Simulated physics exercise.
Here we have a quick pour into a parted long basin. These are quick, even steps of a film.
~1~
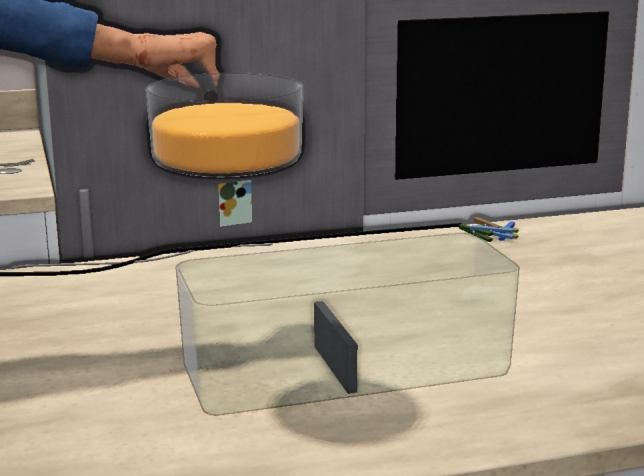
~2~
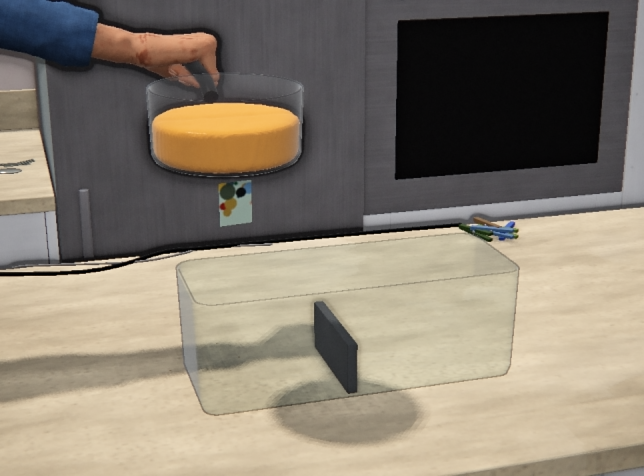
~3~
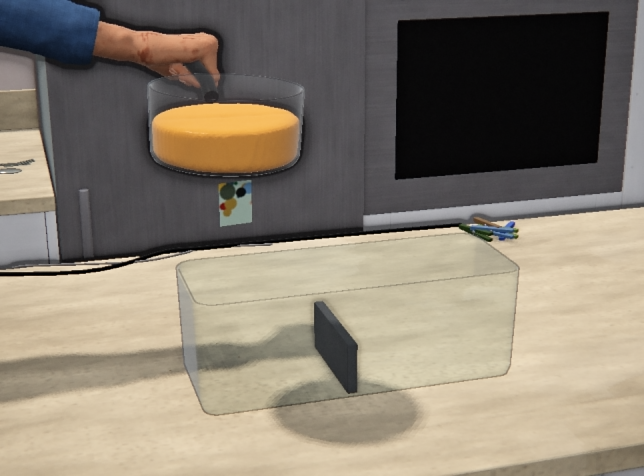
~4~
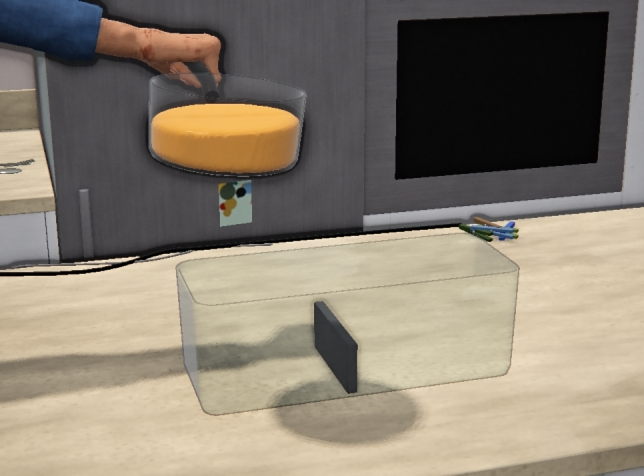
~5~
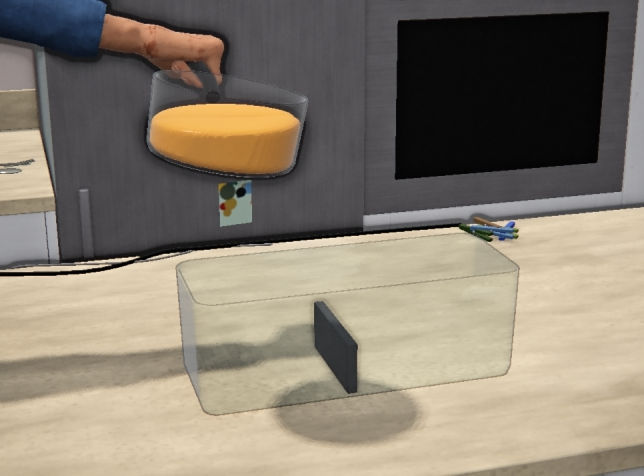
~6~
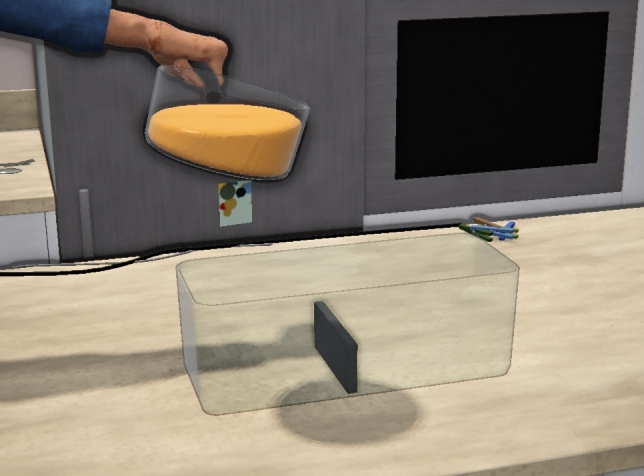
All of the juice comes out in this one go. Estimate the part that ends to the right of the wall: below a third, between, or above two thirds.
It comes to between a third and two thirds.
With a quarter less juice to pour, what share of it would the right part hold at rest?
About 45 per cent.
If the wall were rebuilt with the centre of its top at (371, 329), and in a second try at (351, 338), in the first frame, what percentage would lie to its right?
The first gives 20 %, the second 45 %.
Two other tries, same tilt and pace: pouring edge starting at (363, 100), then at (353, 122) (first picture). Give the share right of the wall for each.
Near 95 % and 95 %.
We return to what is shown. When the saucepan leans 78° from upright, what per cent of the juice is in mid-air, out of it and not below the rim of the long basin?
Some 40 per cent.
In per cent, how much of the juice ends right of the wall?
Roughly 60 in a hundred.
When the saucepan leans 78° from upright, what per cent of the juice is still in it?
It comes to 50 per cent or so.
A moment on, the saucepan is tipped on its side and 49 per cent is still to pour, 1 is left of the wall and 8 right of it.
Next, the saucepan is tipped right over and 7 per cent is still to pour, 23 is left of the wall and 58 right of it.
Then the saucepan is tipped right over and 0 per cent is still to pour, 40 is left of the wall and 58 right of it.
Later the saucepan is tipped right over and 0 per cent is still to pour, 41 is left of the wall and 58 right of it.
In the end 41 per cent lies left of the wall, 58 right of it and 1 outside.
